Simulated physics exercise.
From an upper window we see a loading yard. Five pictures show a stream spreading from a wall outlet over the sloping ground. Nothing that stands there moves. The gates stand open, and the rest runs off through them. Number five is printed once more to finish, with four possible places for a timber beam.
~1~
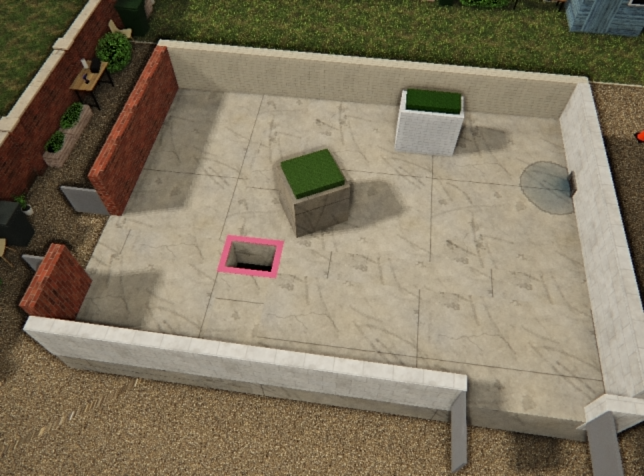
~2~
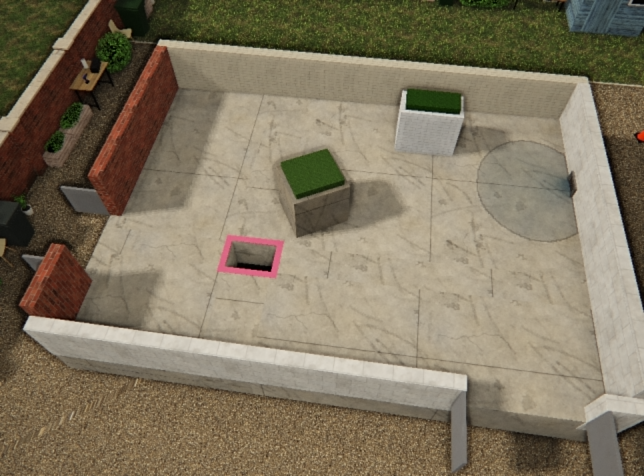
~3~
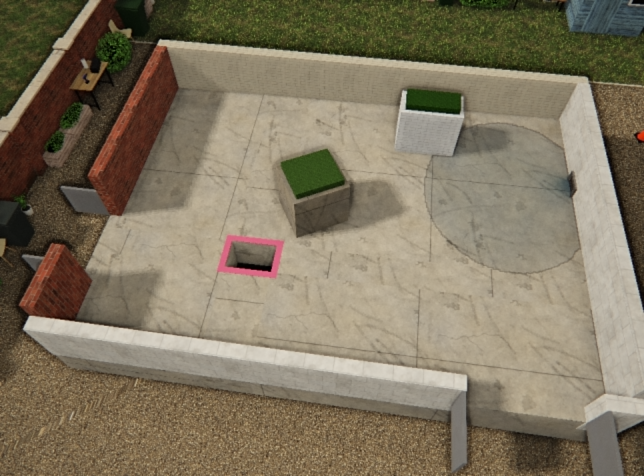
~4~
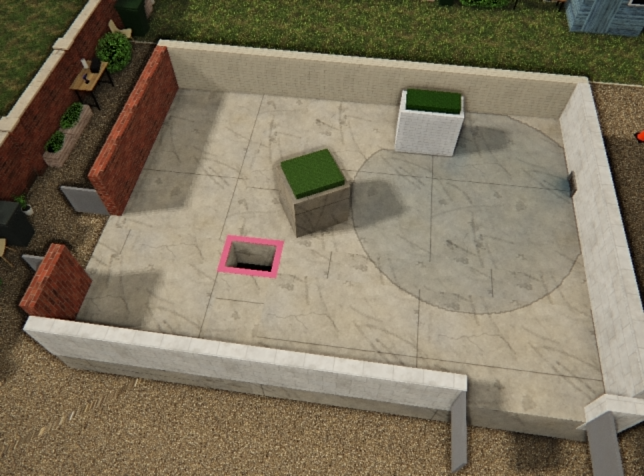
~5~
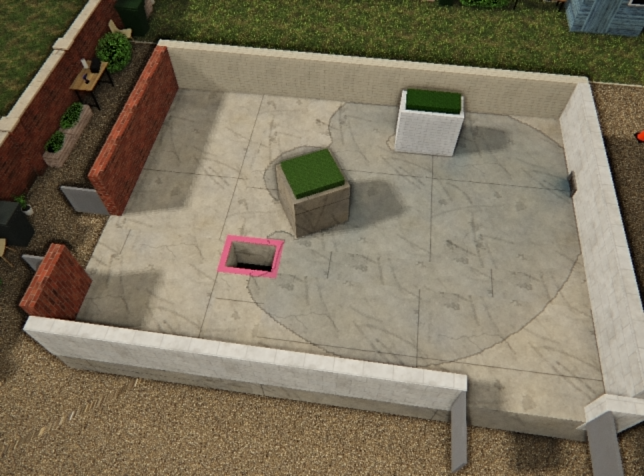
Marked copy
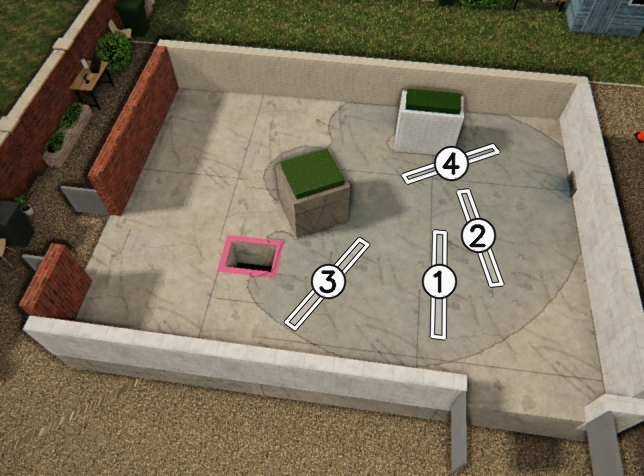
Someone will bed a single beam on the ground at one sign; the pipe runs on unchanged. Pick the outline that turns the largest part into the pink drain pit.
It is 4.
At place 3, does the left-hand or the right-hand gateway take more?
The left gate.
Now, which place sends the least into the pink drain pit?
2.
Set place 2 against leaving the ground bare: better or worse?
Worse.
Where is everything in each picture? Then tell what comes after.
In the first picture, outfall at (573, 184); pink drain pit at (251, 256); open gate at (108, 247); open gate at (519, 399); front seen at (532, 198), 2 % of the ground wet; pink drain pit still dry.
In the second picture, front seen at (481, 180), 7 % of the ground wet; pink drain pit still dry.
In the third picture, front seen at (437, 217), 15 % of the ground wet; pink drain pit still dry.
In the fourth picture, front seen at (372, 256), 29 % of the ground wet; pink drain pit still dry.
In the fifth picture, front seen at (268, 311), 48 % of the ground wet; pink drain pit taking water.
On the marked copy, 1 from (438, 337) to (439, 232); 2 from (463, 191) to (496, 284); 3 from (290, 325) to (363, 242); 4 from (405, 178) to (495, 148).
If 1 is chosen, about 12 % of the stream goes into the pink drain pit, about 84 % out by the gates.
If 2 is chosen, about 8 % of the stream goes into the pink drain pit, about 88 % out by the gates.
If 3 is chosen, about 12 % of the stream goes into the pink drain pit, about 83 % out by the gates.
If 4 is chosen, about 17 % of the stream goes into the pink drain pit, about 78 % out by the gates.
